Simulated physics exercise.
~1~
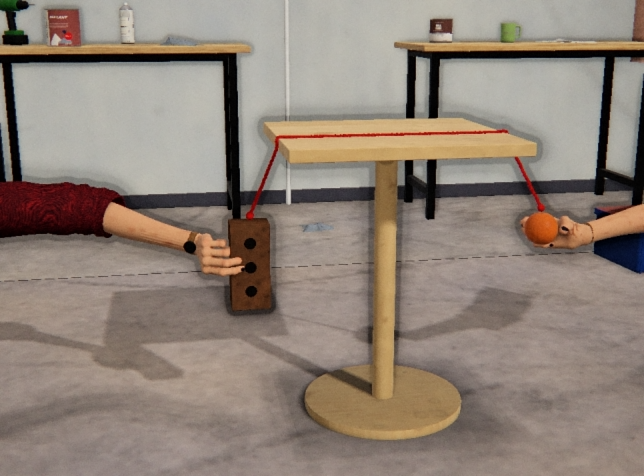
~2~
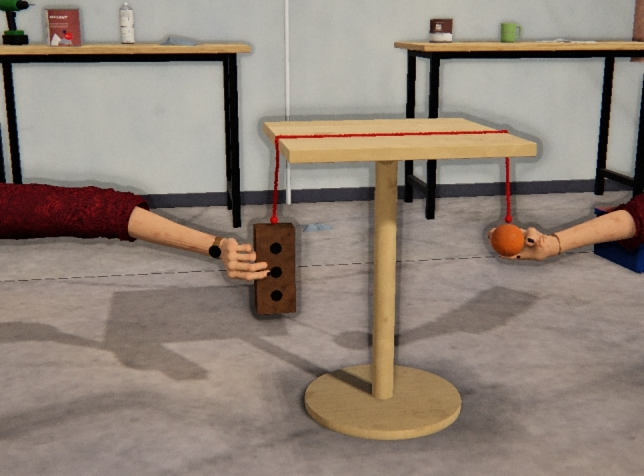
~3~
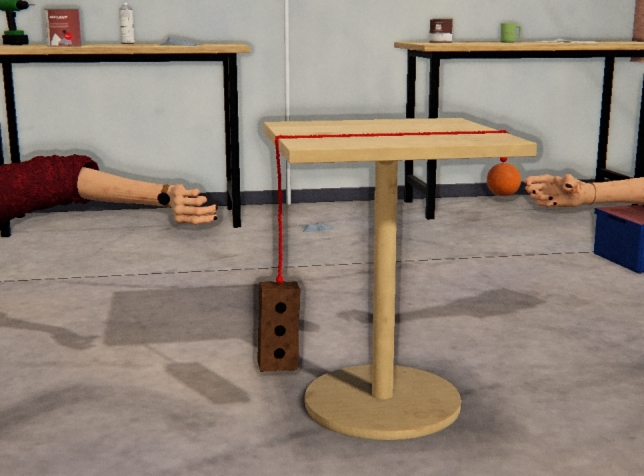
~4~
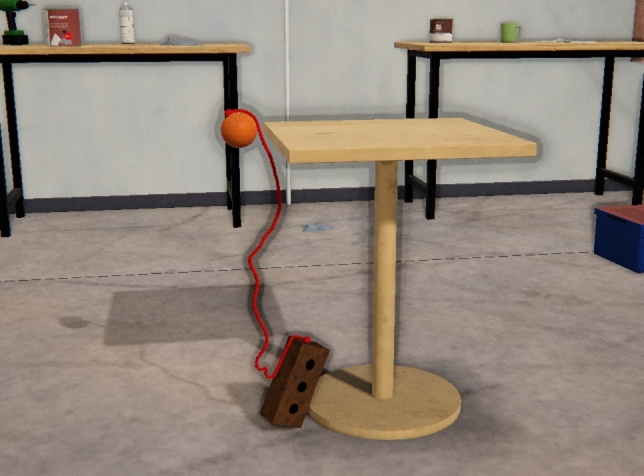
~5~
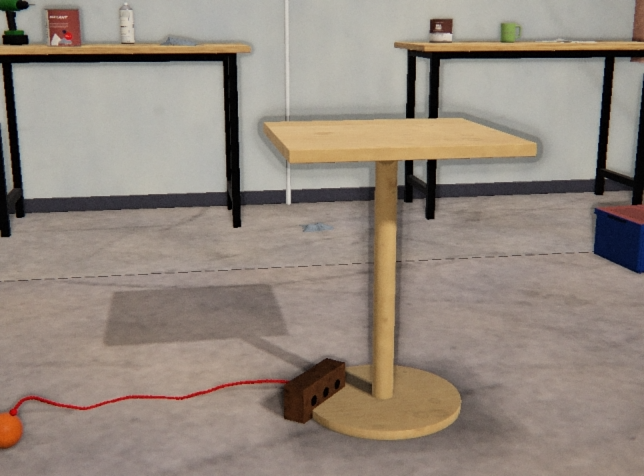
Two hands held a brown brick and an orange ball tied to a red cord across a small wooden table, then let go. The brick dropped on the left, pulling the ball up and over the top, and both ended on the floor.
